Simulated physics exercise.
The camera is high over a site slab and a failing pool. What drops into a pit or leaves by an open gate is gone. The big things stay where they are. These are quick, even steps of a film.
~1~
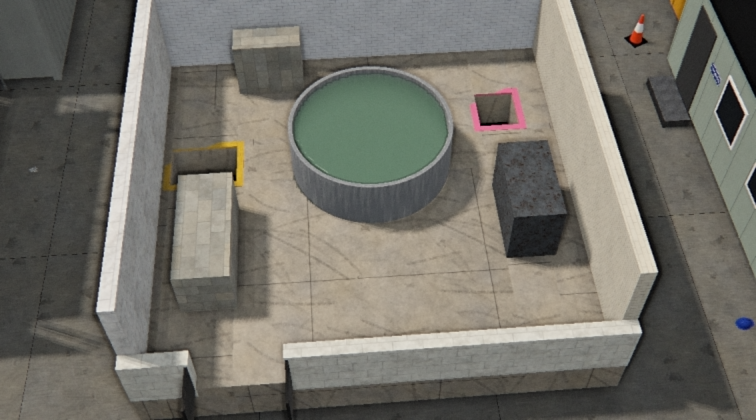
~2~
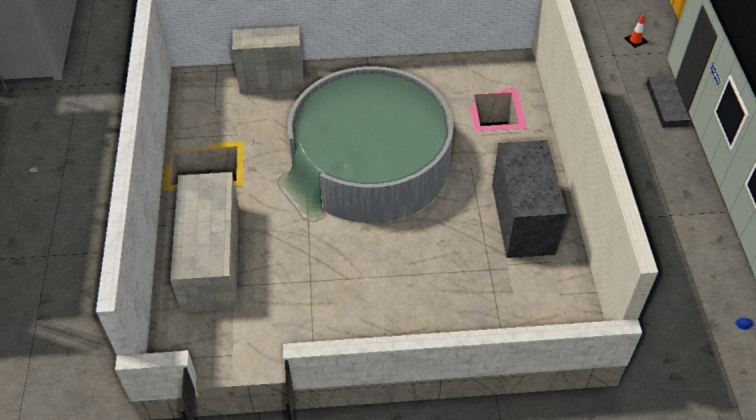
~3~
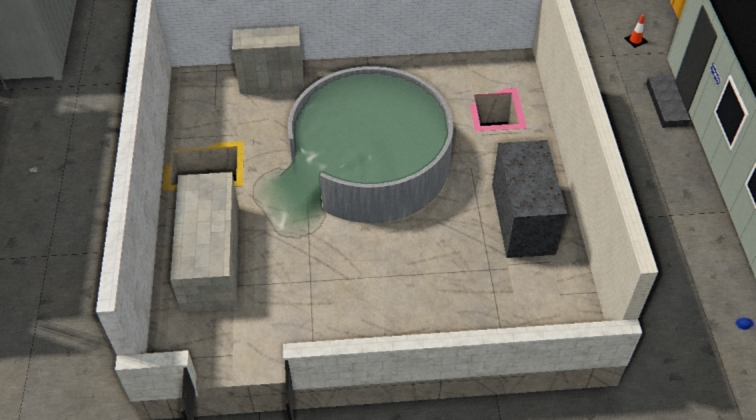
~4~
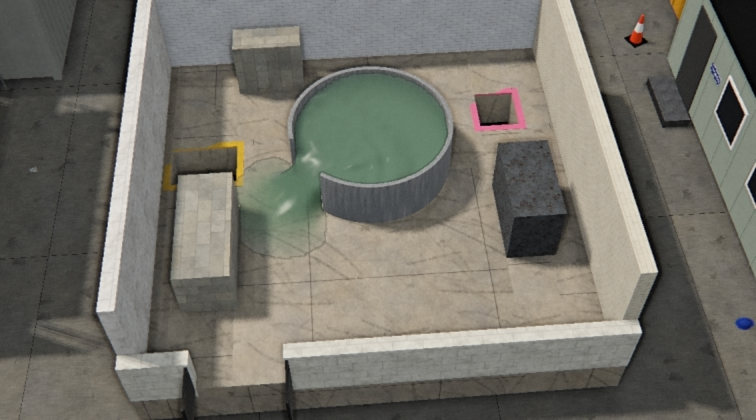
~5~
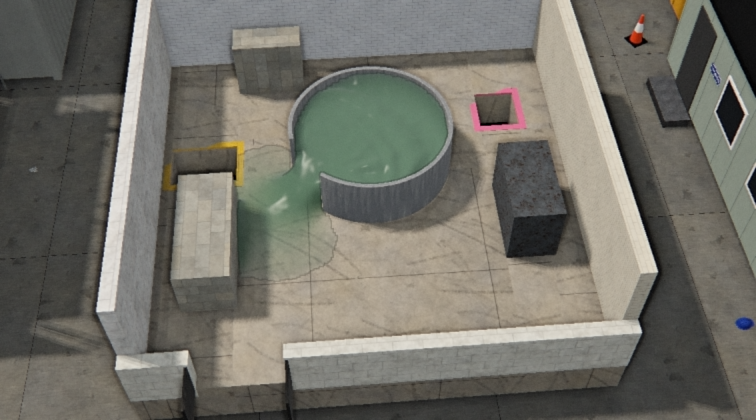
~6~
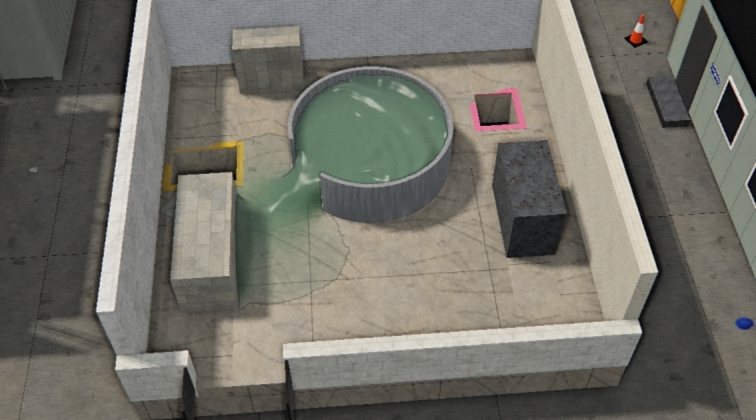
Green water pours from a gap in the round tank's left side and spreads across the slab.
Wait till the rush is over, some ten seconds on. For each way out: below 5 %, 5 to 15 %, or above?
One by one: The gate takes more than 15 %; the pink pit takes less than 5 %; the yellow pit takes more than 15 %.
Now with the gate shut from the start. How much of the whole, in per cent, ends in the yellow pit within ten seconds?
Roughly, in per cent: Yellow 30.
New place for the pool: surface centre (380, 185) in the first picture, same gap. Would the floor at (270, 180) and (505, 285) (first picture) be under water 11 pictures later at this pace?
In turn: Flooded, not flooded.
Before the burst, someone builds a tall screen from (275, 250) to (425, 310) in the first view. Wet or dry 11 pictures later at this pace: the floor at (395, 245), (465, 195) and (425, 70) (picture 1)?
As listed: Under water, dry, clear.
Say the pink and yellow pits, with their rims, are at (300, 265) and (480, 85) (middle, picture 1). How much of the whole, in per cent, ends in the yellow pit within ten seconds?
Parts in a hundred: Yellow 2.
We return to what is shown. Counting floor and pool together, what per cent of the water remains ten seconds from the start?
Some 50 per cent.
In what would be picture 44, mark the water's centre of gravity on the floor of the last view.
I would point to (362, 210).
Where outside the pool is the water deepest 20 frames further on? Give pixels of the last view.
Close to (252, 213).
A moment on, water covers 20 % of the floor; the gate 1 %, the pink pit 0 %, the yellow pit 2 %.
Next, water covers 30 % of the floor; the gate 6 %, the pink pit 0 %, the yellow pit 5 %.
Then, water covers 45 % of the floor; the gate 12 %, the pink pit 0 %, the yellow pit 10 %.
Later, water covers 60 % of the floor; the gate 22 %, the pink pit 0 %, the yellow pit 15 %.
In the end, water covers 75 % of the floor; the gate 30 %, the pink pit 1 %, the yellow pit 19 %.
